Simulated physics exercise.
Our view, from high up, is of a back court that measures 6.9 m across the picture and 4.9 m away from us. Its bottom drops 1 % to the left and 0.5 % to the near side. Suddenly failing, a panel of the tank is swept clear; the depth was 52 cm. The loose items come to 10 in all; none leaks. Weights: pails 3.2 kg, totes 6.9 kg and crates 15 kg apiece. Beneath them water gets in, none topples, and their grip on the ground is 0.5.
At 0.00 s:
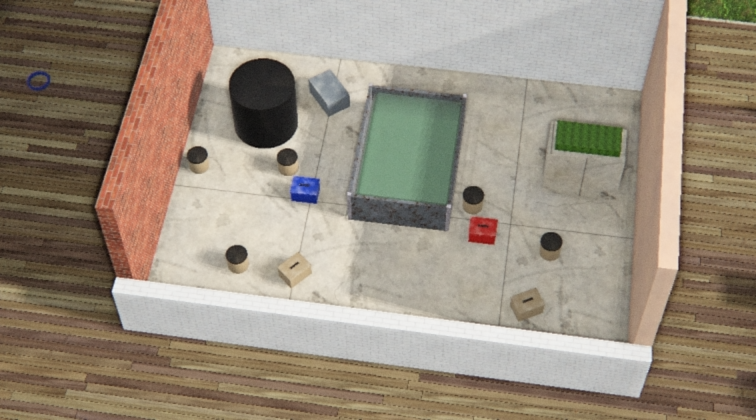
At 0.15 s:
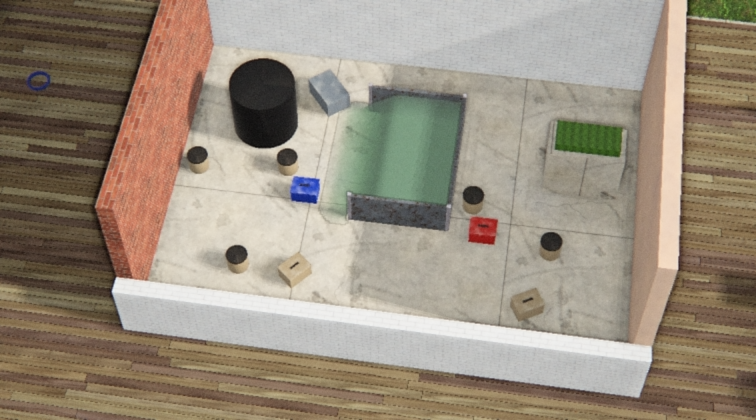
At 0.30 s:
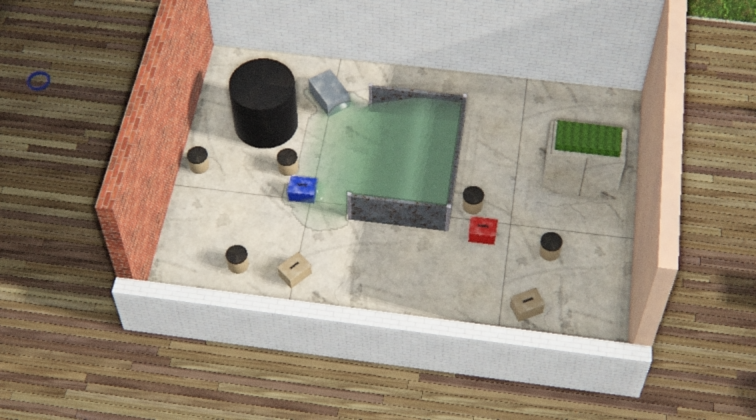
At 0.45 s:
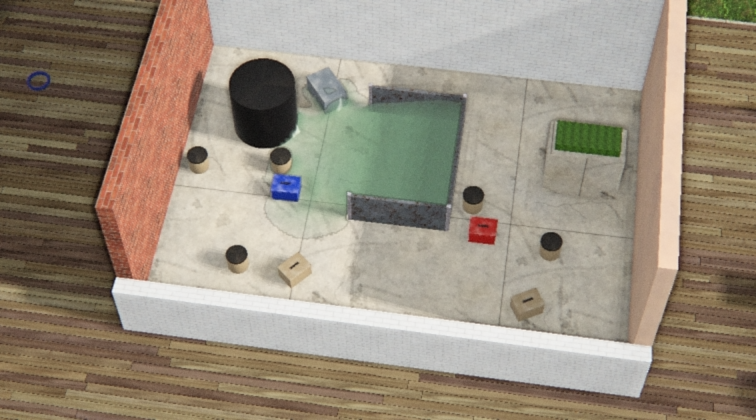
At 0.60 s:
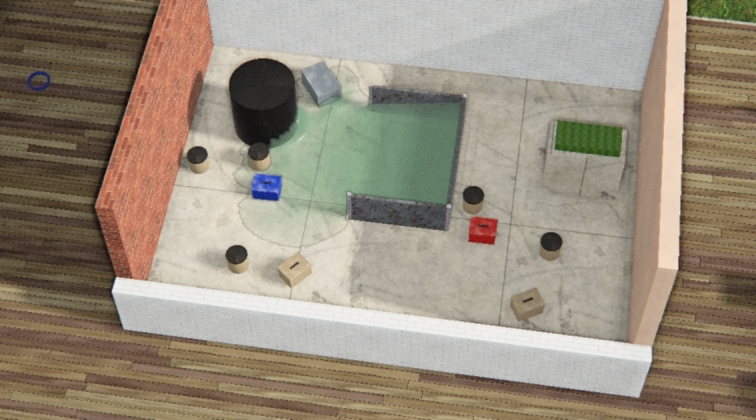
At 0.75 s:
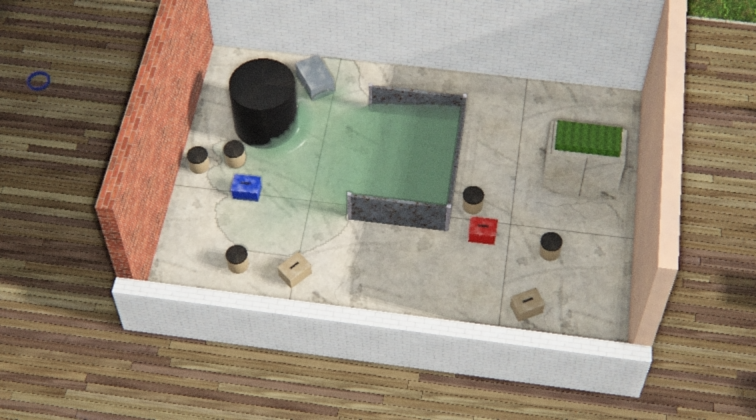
Green-tinted water spreads leftward across the pale floor from a tank whose left side has opened, then curls around the black cylinder, while a blue box, a nearby black-topped stool-like object and a grey block shift left.
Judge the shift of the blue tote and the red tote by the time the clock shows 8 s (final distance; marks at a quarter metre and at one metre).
Blue tote winds up a long way off; red tote hardly budges.
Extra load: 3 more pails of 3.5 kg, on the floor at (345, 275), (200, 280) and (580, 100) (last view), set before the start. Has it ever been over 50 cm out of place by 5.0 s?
Well, in that order it's higher, higher and lower.
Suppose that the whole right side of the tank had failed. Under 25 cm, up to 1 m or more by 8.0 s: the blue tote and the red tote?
With that failure, the blue tote keeps its spot, and the red tote covers a big distance.
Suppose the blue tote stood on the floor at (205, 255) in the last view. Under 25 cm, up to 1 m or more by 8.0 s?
It travels far.
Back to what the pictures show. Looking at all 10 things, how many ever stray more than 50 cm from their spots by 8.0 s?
I get 6.
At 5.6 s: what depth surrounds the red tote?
Around 2 cm.
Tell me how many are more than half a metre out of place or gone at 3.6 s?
Count then: 3.
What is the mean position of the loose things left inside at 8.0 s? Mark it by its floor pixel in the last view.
Around (423, 235).
After 1.6 s the blue tote is near (175, 206), 1.9 m from its start, afloat; the red tote is near (483, 226), 0.0 m from its start, aground; 3 afloat.
After 3.6 s the blue tote is near (259, 297), 2.1 m from its start, afloat; the red tote is near (483, 226), 0.0 m from its start, aground; 5 afloat.
After 5.6 s the blue tote is near (463, 300), 3.0 m from its start, aground; the red tote is near (483, 226), 0.0 m from its start, aground; 4 afloat.
After 8.0 s the blue tote is near (484, 298), 3.2 m from its start, aground; the red tote is near (483, 226), 0.0 m from its start, aground; 4 afloat.
